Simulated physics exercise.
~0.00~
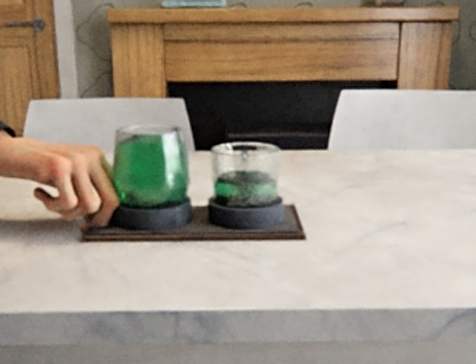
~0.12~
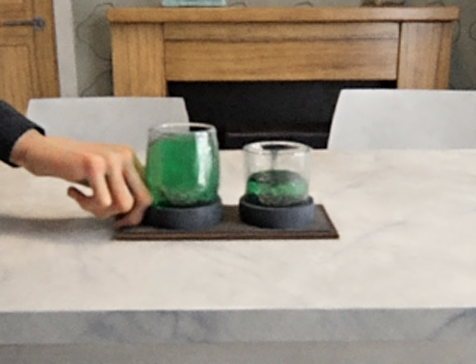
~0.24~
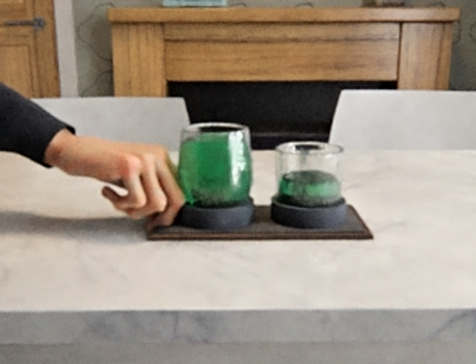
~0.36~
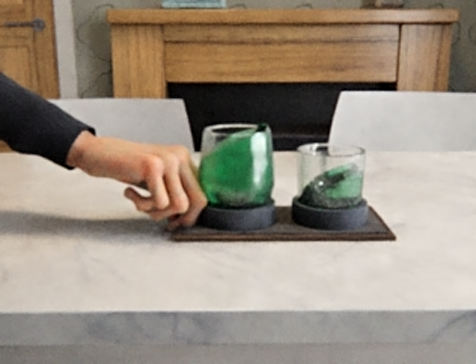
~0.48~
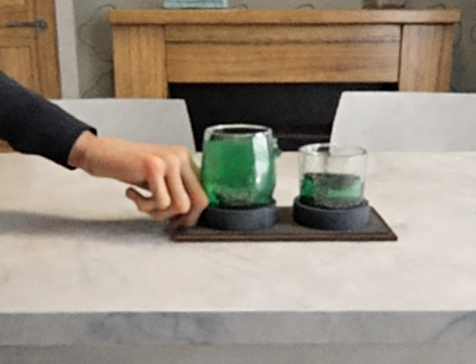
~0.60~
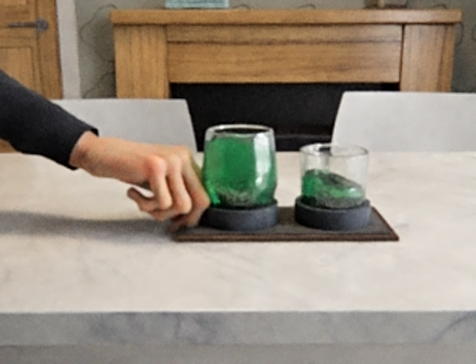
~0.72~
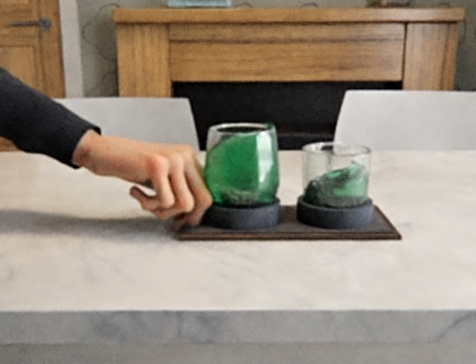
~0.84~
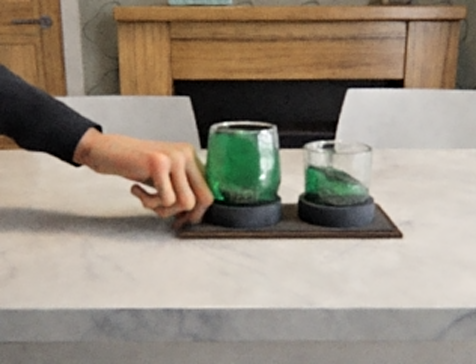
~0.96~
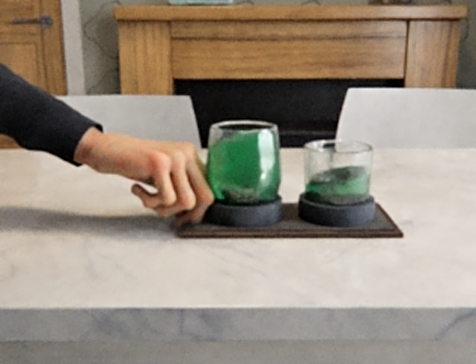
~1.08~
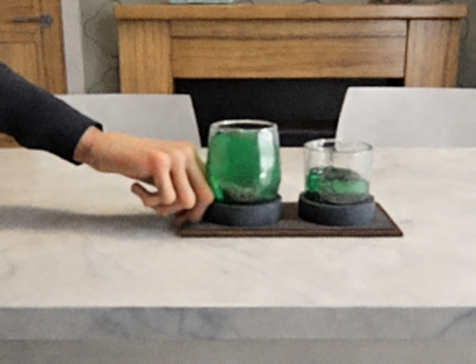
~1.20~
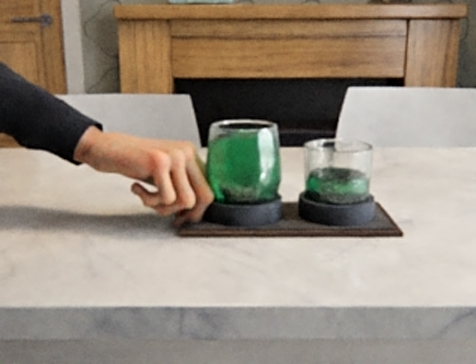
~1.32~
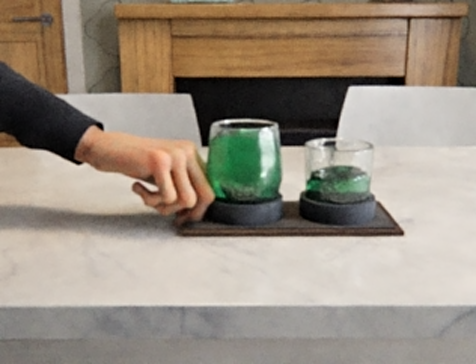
Green liquid sloshed up the sides of two open glasses, a round-bellied one and a shorter one, when the hand sliding their dark tray rightward across a marble-look table stopped; the liquid rocked, then settled while the hand stayed there.
